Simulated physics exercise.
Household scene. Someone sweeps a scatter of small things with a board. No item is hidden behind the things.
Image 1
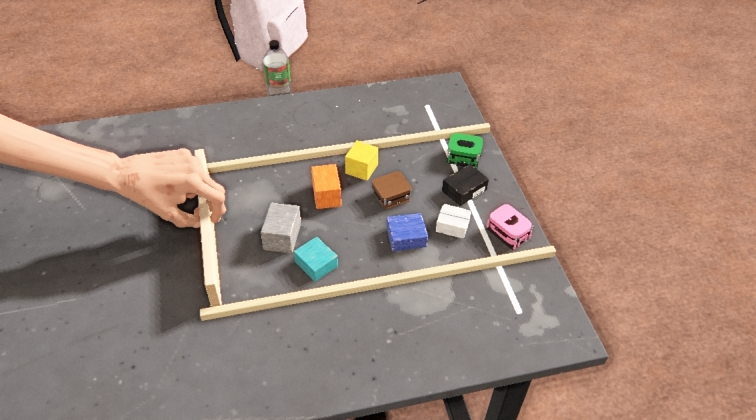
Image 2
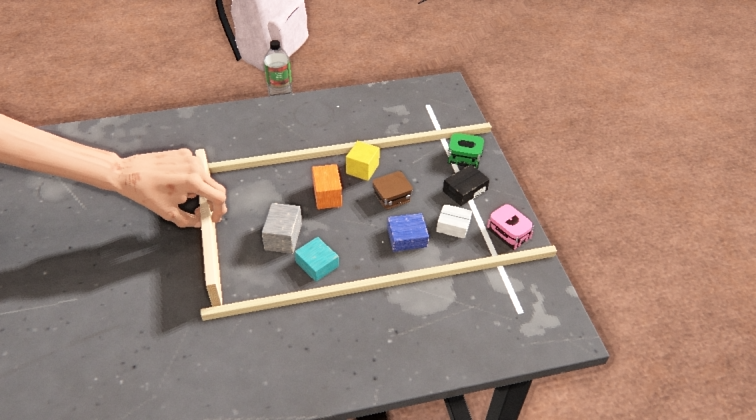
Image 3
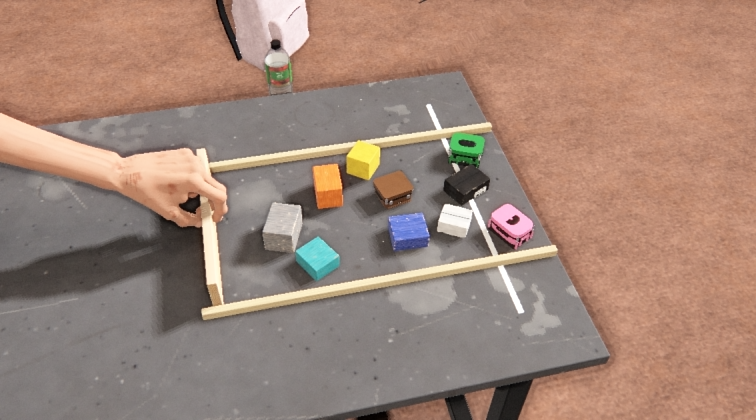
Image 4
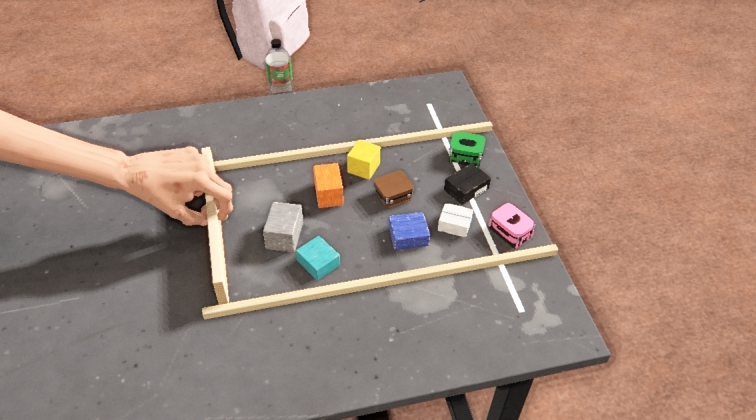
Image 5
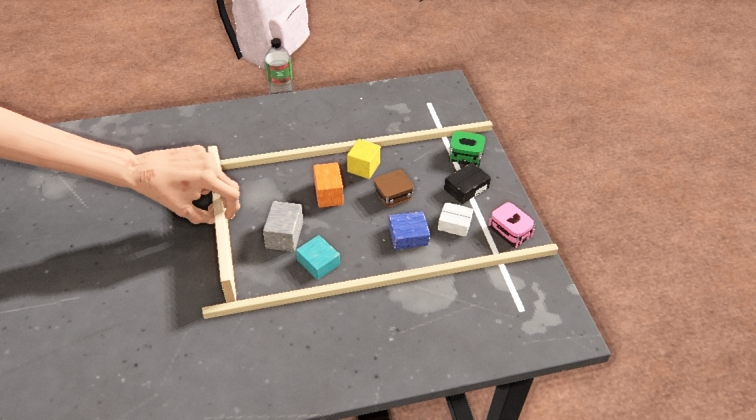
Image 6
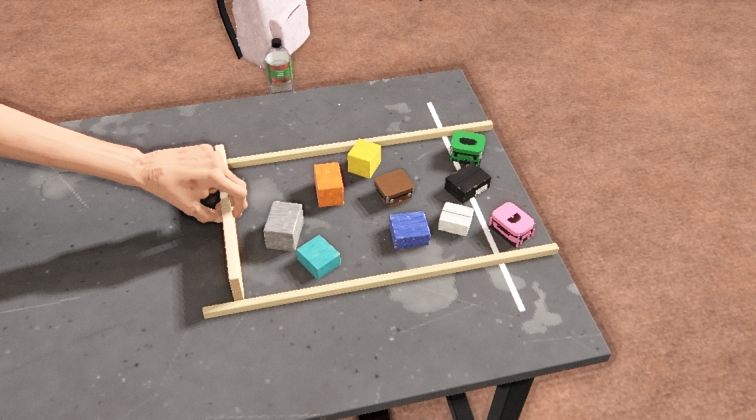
At the start, a hand grips a wooden board at the left end of two rails on a dark table, with colourful blocks and small cases scattered between them. The hand holds nearly still, then slides the board slightly right, narrowing the gap to the grey block, while the items stay put.
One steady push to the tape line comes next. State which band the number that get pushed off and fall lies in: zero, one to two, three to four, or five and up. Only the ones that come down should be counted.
The band is three to four.
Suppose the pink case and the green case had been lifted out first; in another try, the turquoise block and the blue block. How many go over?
The first count is 2 and the second is 1.
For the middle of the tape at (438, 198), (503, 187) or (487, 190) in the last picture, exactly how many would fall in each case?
Result per try: 0; 6; 6.
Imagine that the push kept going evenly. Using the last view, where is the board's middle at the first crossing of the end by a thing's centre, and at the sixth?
Near (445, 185) first, near (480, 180) second.
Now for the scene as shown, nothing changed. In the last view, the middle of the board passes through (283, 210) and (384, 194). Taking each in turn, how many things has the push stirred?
1, then 7.
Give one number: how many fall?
Result: A total of 3.
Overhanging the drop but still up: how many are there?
3 in all.
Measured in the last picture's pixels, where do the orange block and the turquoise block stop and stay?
Near (473, 163) and (504, 230).
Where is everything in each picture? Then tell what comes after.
Pink case (509, 227); green case (465, 151); black box (465, 185); board (207, 224); tape (467, 195), in the first frame.
Green case (466, 151); orange block (327, 187), in the second frame.
Black box (467, 184); grey block (283, 228), in the third frame.
Pink case (512, 226); turquoise block (318, 258), in the fourth frame.
Green case (467, 149); board (221, 220), in the fifth frame.
Pink case (512, 225); green case (467, 148); black box (468, 183); board (229, 219); tape (469, 192), in the sixth frame.
Soon after, none off yet; pink case at rest near (512, 225); green case at rest near (467, 148); black box at rest near (468, 183).
After that, none off yet; pink case displaced a little near (528, 224); green case at rest near (467, 148); black box displaced about its own width near (508, 173).
In the end, the number that fall off is three or four; gone, white box, black box and pink case.
